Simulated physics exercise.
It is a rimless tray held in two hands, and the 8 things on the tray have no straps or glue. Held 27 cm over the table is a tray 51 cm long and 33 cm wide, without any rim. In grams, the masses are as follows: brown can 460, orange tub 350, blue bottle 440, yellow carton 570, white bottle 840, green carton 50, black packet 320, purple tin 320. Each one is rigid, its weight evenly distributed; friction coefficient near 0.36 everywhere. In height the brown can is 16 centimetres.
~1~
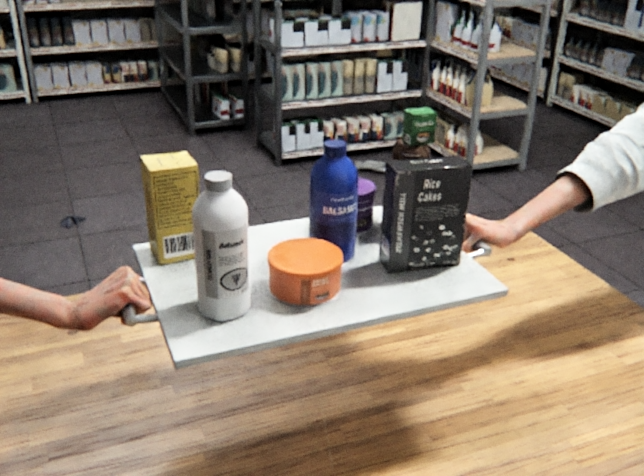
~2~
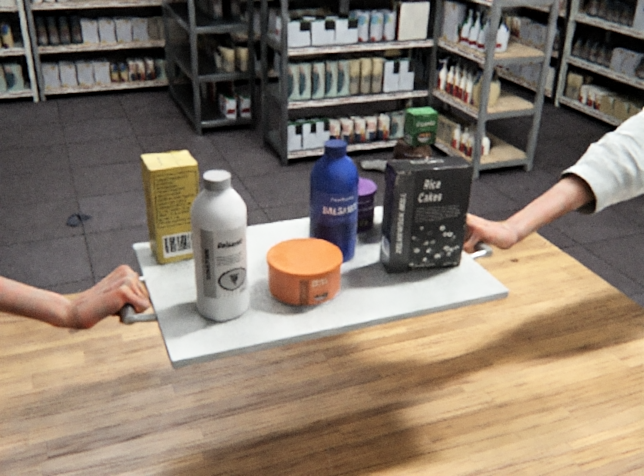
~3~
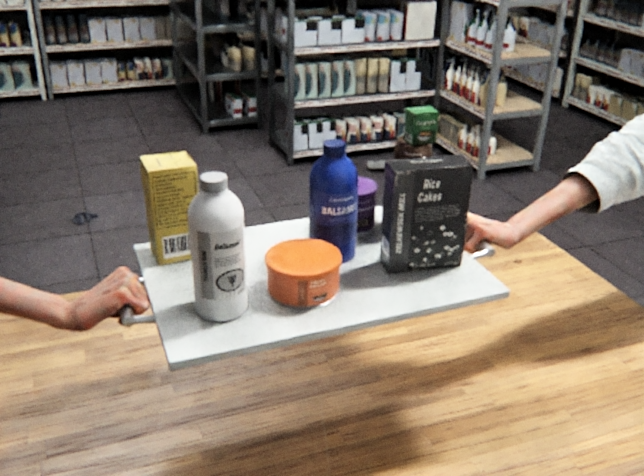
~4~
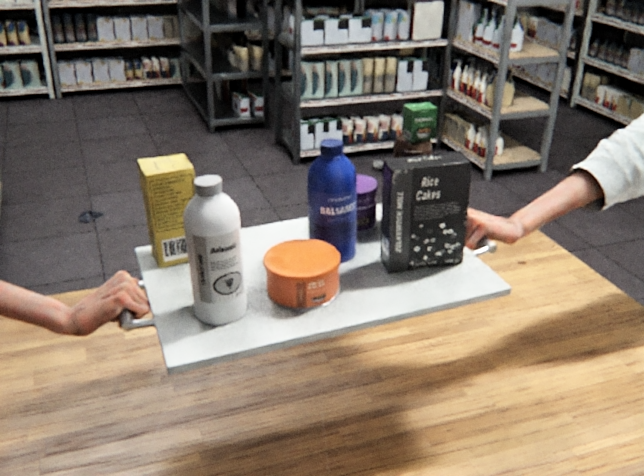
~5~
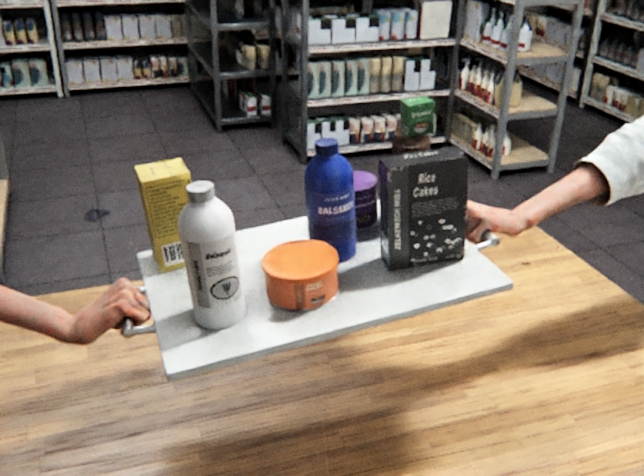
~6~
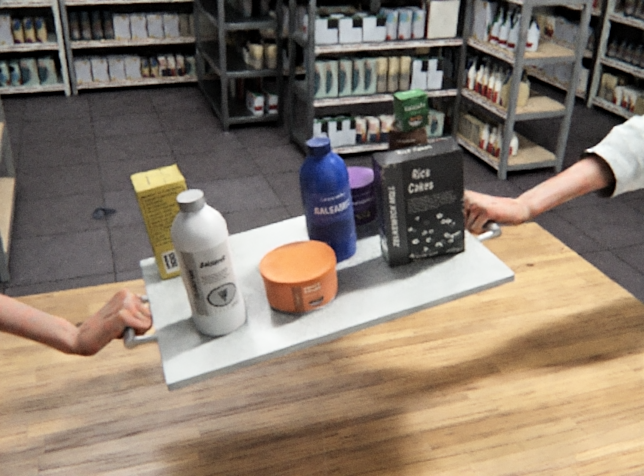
Two hands holding a rimless tray of bottles, cartons and tubs above a wooden table, its left edge slowly dipping.
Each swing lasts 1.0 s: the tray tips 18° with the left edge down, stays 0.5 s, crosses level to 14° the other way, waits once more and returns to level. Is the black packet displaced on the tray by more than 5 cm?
No, it remains where it was.
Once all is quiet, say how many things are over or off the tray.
So, 0 in all.
Then, 0.50 s after the last picture, tilt 18°, left edge down.
Then, 1.40 s after the last picture, tilt 8°, left edge down.
Then, 1.70 s after the last picture, tilt 8°, right edge down.
Then, 3.00 s after the last picture, tilt 7°, right edge down.
At rest, all 8 in place, give or take 5 cm. In the last view, black packet near (428, 218).
